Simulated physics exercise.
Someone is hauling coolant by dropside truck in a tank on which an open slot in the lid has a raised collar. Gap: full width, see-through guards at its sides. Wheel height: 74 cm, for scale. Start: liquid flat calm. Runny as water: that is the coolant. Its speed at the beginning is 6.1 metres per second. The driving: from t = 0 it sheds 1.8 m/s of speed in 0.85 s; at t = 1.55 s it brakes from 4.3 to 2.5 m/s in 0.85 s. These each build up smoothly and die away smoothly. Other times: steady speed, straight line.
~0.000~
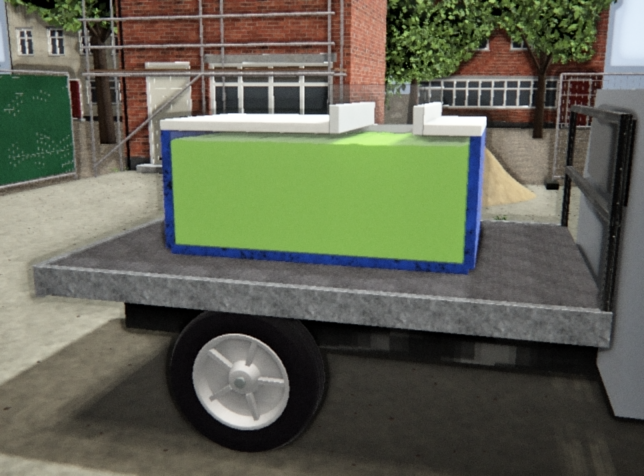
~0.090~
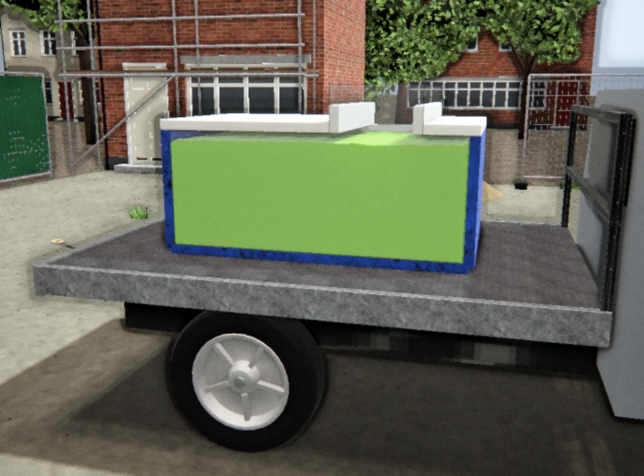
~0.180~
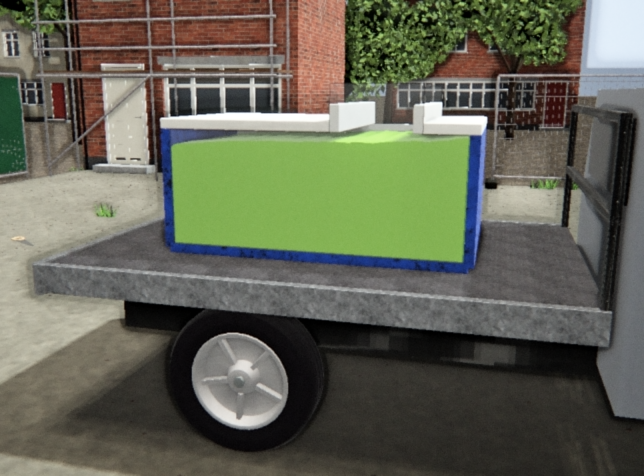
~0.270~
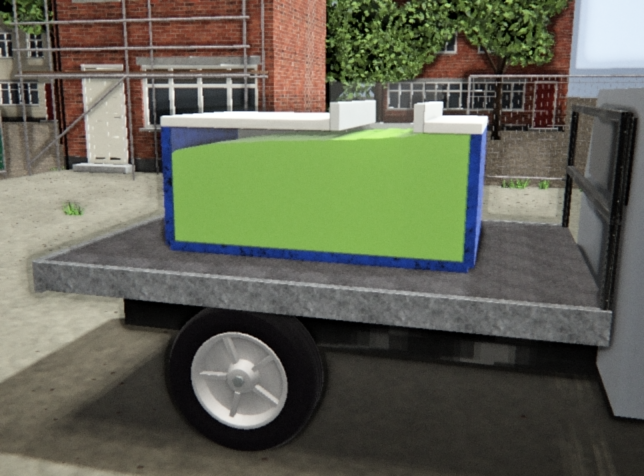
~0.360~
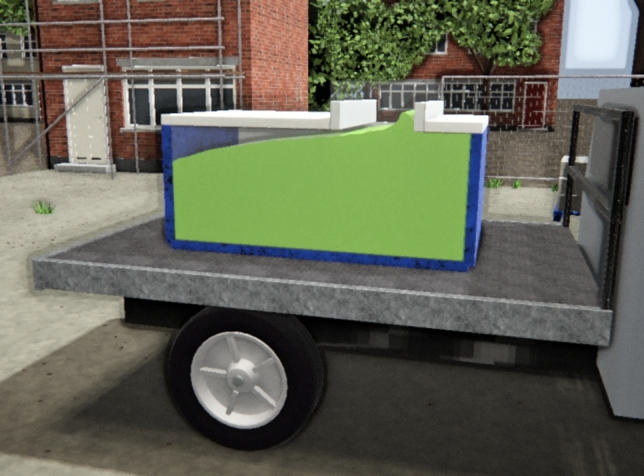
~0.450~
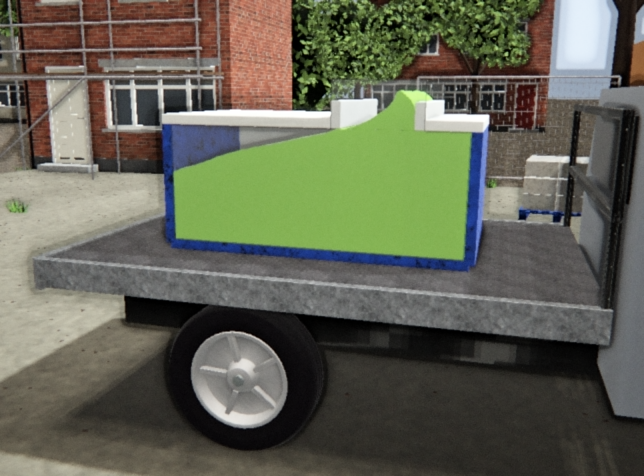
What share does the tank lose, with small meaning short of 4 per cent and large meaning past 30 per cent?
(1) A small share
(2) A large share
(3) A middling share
A middling share (3).
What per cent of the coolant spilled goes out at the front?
Near 100 per cent of the spill.
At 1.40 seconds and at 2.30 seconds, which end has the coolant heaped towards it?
Towards the aft end first, then towards the fore end.
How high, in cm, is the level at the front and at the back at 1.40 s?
Around 48 cm toward the front, with 58 cm behind.
After 1.40 s the surface stands 58 cm at the back and 49 cm at the front; 3 per cent is out, over the front.
After 2.30 s the surface stands 27 cm at the back and 58 cm at the front; 12 per cent is out, over the front.
After 3.20 s the surface stands 56 cm at the back and 34 cm at the front; 8 per cent is out, over the front.
After 5.28 s 8 per cent is out, over the front, 59 of 742 litres.
